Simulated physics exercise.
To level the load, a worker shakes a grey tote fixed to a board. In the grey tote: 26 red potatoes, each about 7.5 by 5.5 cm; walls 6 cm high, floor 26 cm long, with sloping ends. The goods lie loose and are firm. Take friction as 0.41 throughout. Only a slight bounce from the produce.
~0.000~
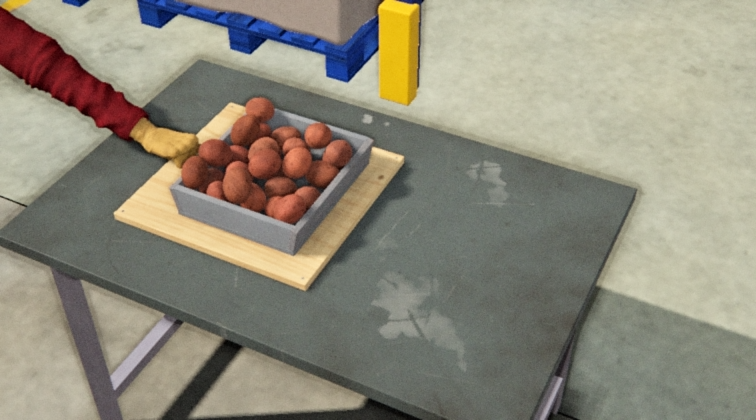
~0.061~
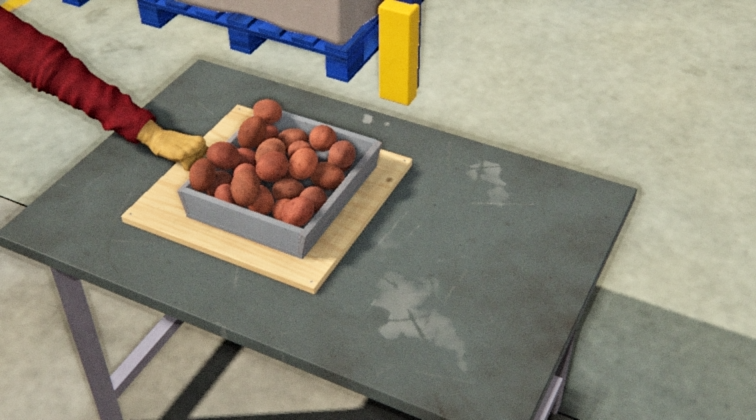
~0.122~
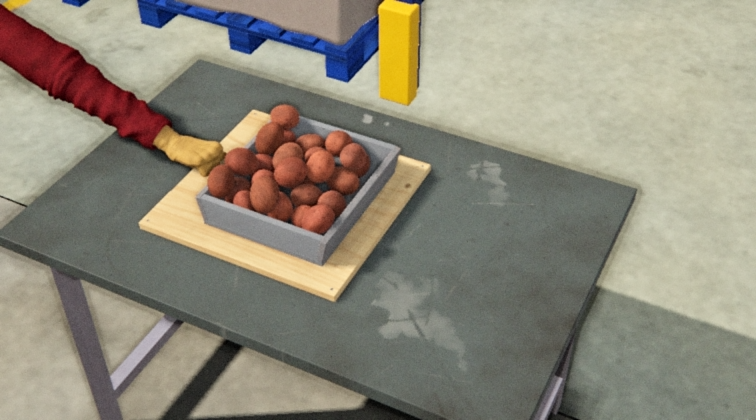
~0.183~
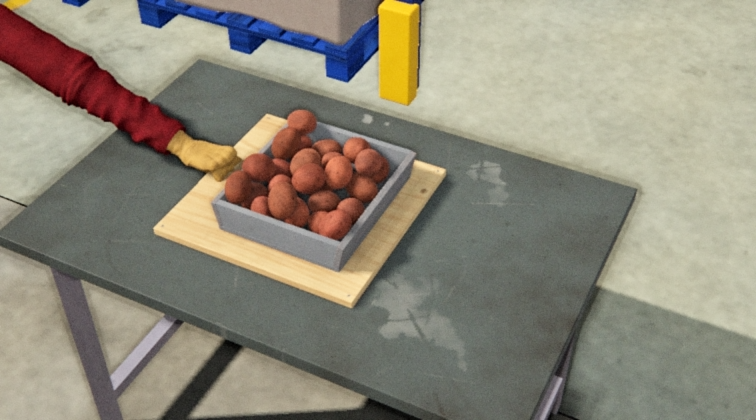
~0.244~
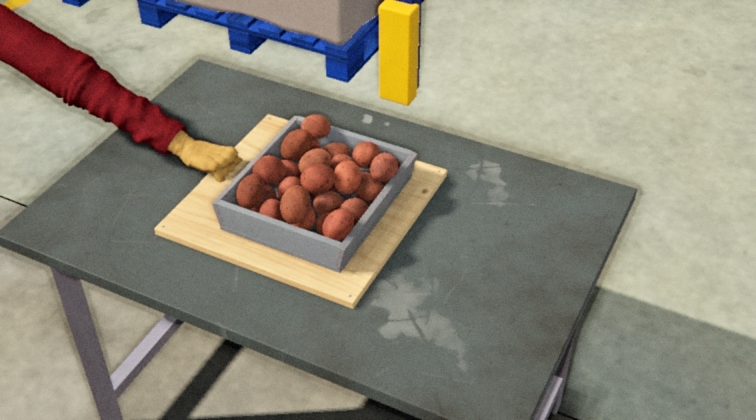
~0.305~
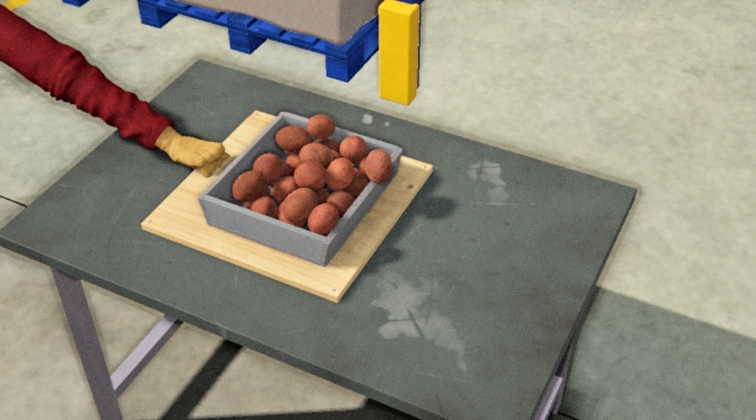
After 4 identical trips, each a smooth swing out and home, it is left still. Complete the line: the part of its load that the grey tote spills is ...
More than one in six.
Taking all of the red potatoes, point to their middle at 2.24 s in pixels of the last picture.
Near (268, 174).
After 0.61 s, grey tote 24 in, 2 out.
After 1.00 s, grey tote 23 in, 3 out.
After 1.54 s, grey tote 19 in, 7 out.
When it is over (at 2.24 s), grey tote 19 in, 7 out. Asked share, 7 of 26, 27 per cent.
